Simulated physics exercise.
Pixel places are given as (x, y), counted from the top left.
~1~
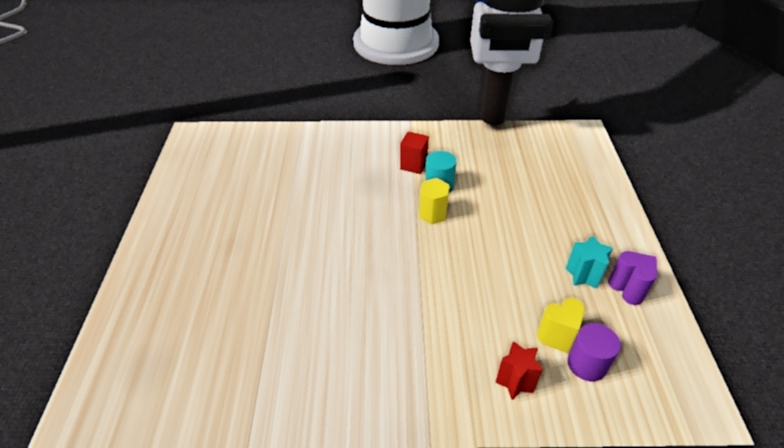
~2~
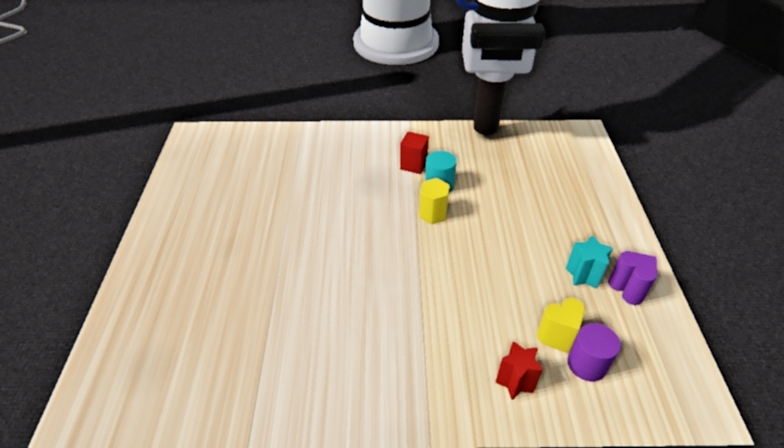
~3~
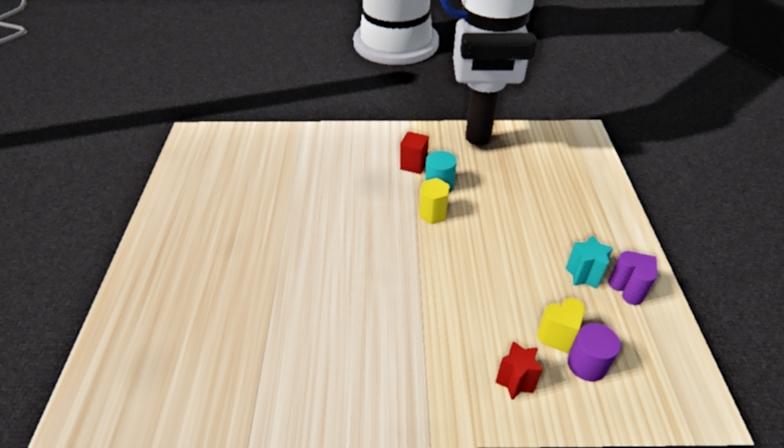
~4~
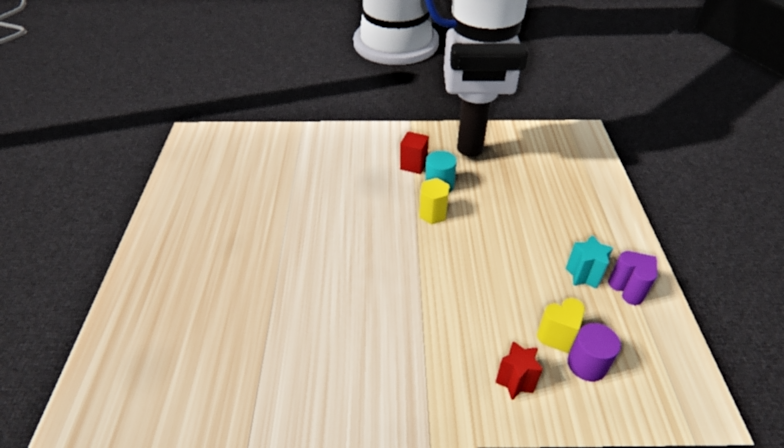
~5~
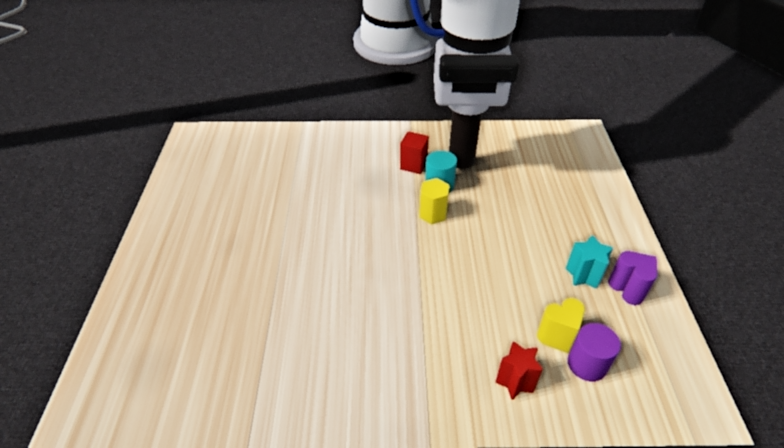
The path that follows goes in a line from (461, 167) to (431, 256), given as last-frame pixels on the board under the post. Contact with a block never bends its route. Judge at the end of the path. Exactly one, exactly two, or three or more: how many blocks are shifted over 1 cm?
The answer is two blocks.
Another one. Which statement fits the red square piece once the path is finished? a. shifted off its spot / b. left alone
b
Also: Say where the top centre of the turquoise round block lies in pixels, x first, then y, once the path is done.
Near (420, 174).
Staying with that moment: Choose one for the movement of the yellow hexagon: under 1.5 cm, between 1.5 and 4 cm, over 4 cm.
My answer is that it shifts over 4 cm.
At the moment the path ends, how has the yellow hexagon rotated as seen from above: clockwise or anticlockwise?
Watching from overhead, you'd notice the yellow hexagon rotating clockwise.
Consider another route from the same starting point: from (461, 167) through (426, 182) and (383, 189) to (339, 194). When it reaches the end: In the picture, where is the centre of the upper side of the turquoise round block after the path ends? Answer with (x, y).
It will likely be found at (413, 180).
What follows on the original path. One third of the way, post (452, 187); yellow hexagon (434, 192); turquoise round block (424, 172).
Two thirds of the way, post (442, 217); yellow hexagon (417, 208), turned 35° clockwise; turquoise round block (420, 174).
At the end, post (431, 249); red square piece unmoved; yellow hexagon (405, 216), turned 65° clockwise; turquoise round block (420, 174).
